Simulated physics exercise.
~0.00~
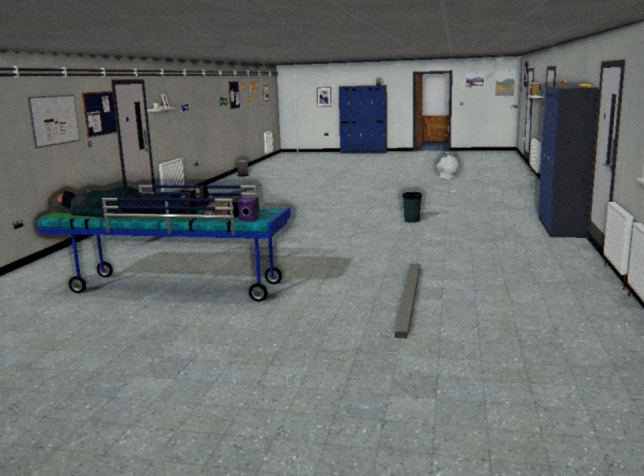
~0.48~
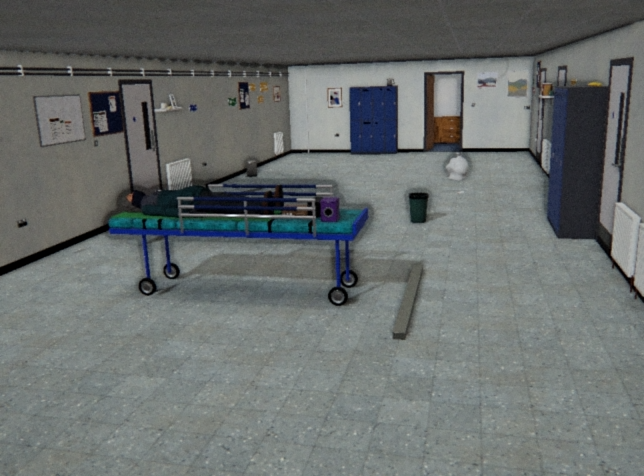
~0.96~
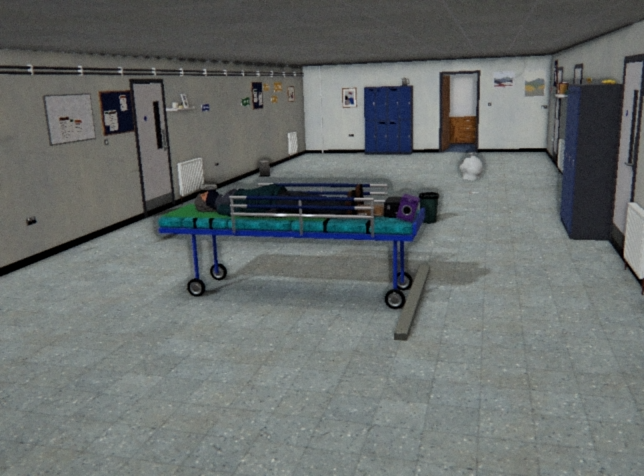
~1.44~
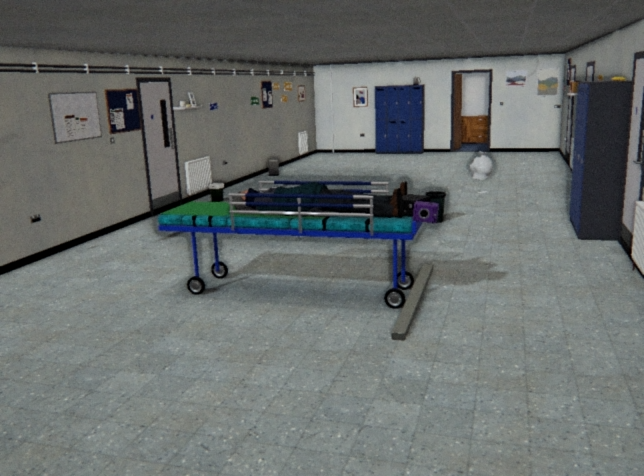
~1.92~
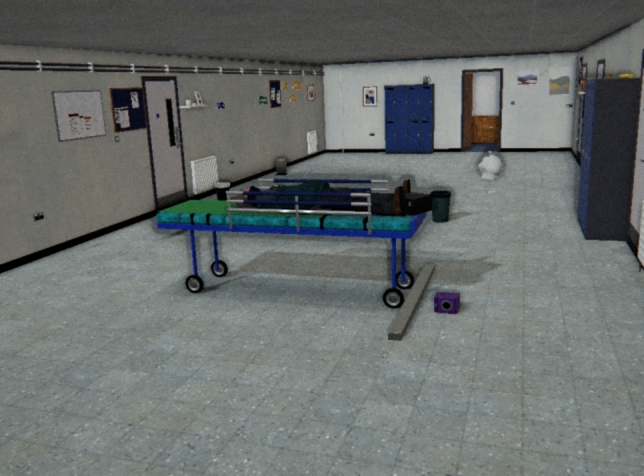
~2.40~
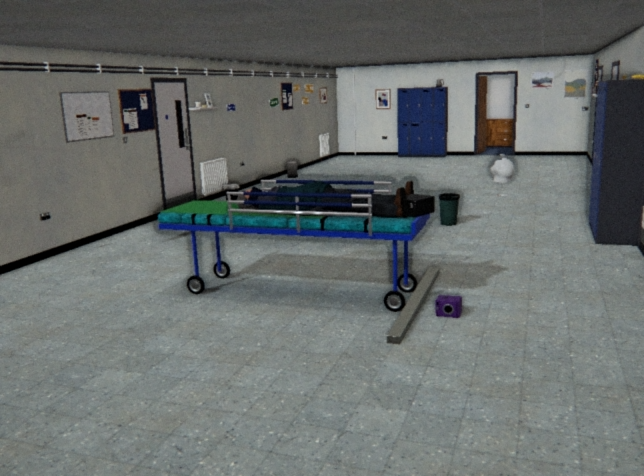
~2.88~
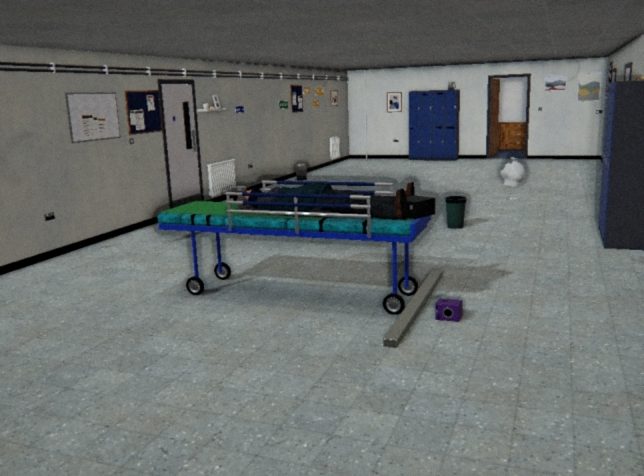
A long institutional room with pale tiled flooring, grey walls and blue lockers at the back is seen from slightly above, the view drifting gently sideways. At left, a blue trolley with a teal mattress and metal rails carries a person in dark clothing, with a purple pump near its right end. It rolls right and stops against a grey sill on the floor. The person slides a little further right along the mattress, while the pump tips and drops to the floor beyond the sill. Finally, the person lies still aboard, with a black case at the right end.
